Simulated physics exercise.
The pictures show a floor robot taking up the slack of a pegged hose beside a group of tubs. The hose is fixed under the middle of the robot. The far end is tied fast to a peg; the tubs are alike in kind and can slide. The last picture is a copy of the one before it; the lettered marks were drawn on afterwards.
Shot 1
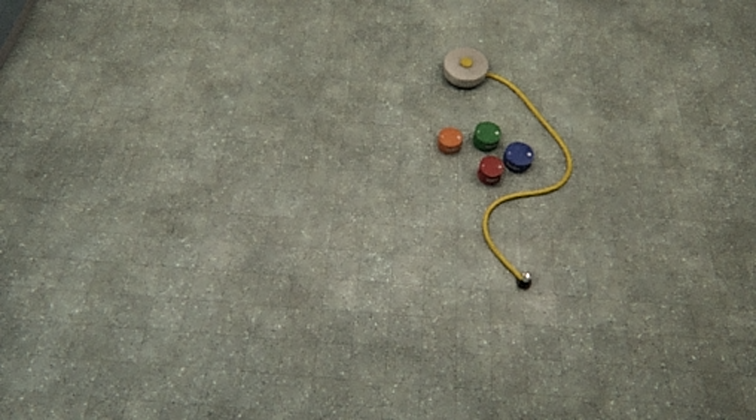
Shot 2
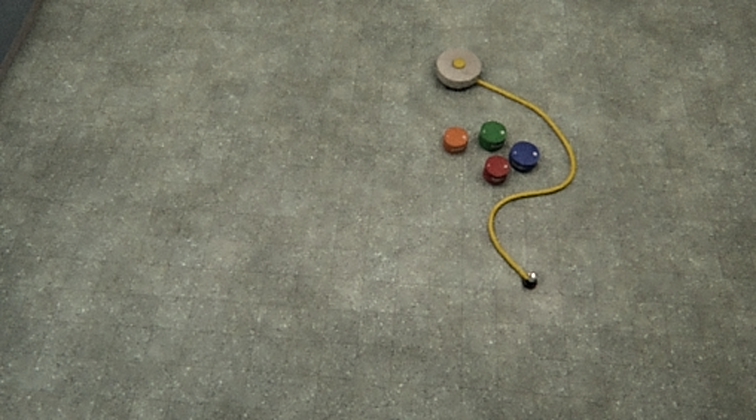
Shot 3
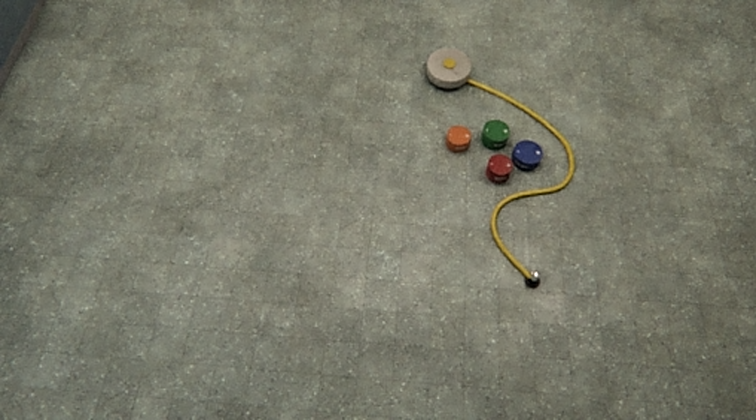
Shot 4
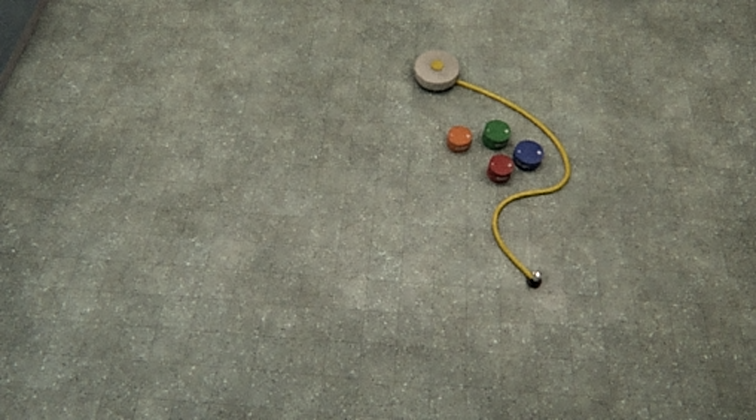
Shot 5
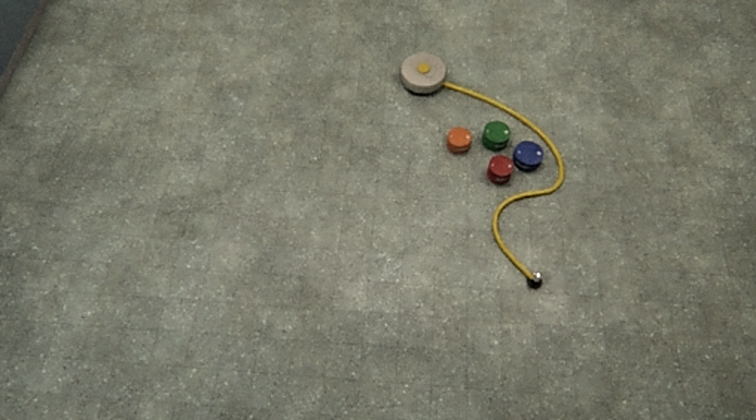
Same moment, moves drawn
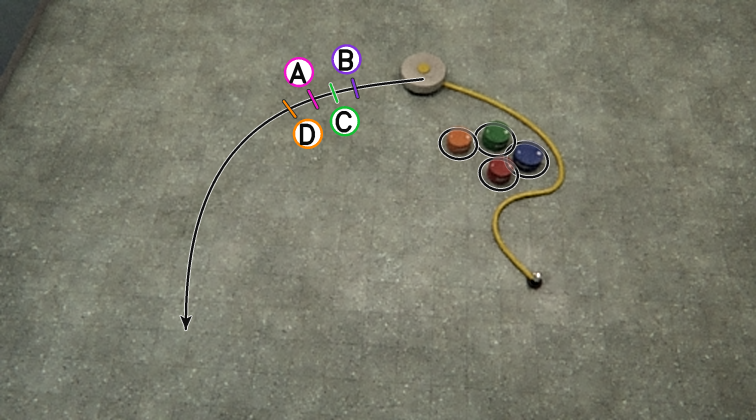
The footage shows a round, pale robot trailing a curved yellow hose fixed to a small peg, beside orange, green, blue and red tubs; the robot moves steadily left, drawing the upper hose along while the tubs stay grouped.
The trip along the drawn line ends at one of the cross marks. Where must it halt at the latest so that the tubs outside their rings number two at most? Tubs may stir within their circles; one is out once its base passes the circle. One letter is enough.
No farther than C.
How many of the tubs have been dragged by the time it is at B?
By then, none.
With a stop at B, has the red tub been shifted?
By then, no.
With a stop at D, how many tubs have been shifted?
By then, four.
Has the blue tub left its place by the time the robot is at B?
No.
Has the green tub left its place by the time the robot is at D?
By then, yes.
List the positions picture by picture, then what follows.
In the first frame, blue tub (518, 157); red tub (490, 171); green tub (487, 137).
In the second frame, robot (458, 69); peg (531, 279).
In the third frame, robot (449, 69); red tub (499, 169).
In the fourth frame, robot (437, 71); orange tub (459, 139).
In the fifth frame, robot (423, 74); blue tub (528, 156); red tub (500, 170); green tub (496, 136).
On the marked copy, A at (313, 99); B at (355, 88); C at (334, 93); D at (290, 109); the route from (423, 79) via (243, 142) to (186, 329).
Taking C. A third of the way, robot (391, 78).
Two thirds of the way, robot (360, 82).
When it is over, robot (333, 88); blue tub (518, 158); one over the rings.
As for the rest, A has three over the rings; B is within the limit but short; D has four over the rings.
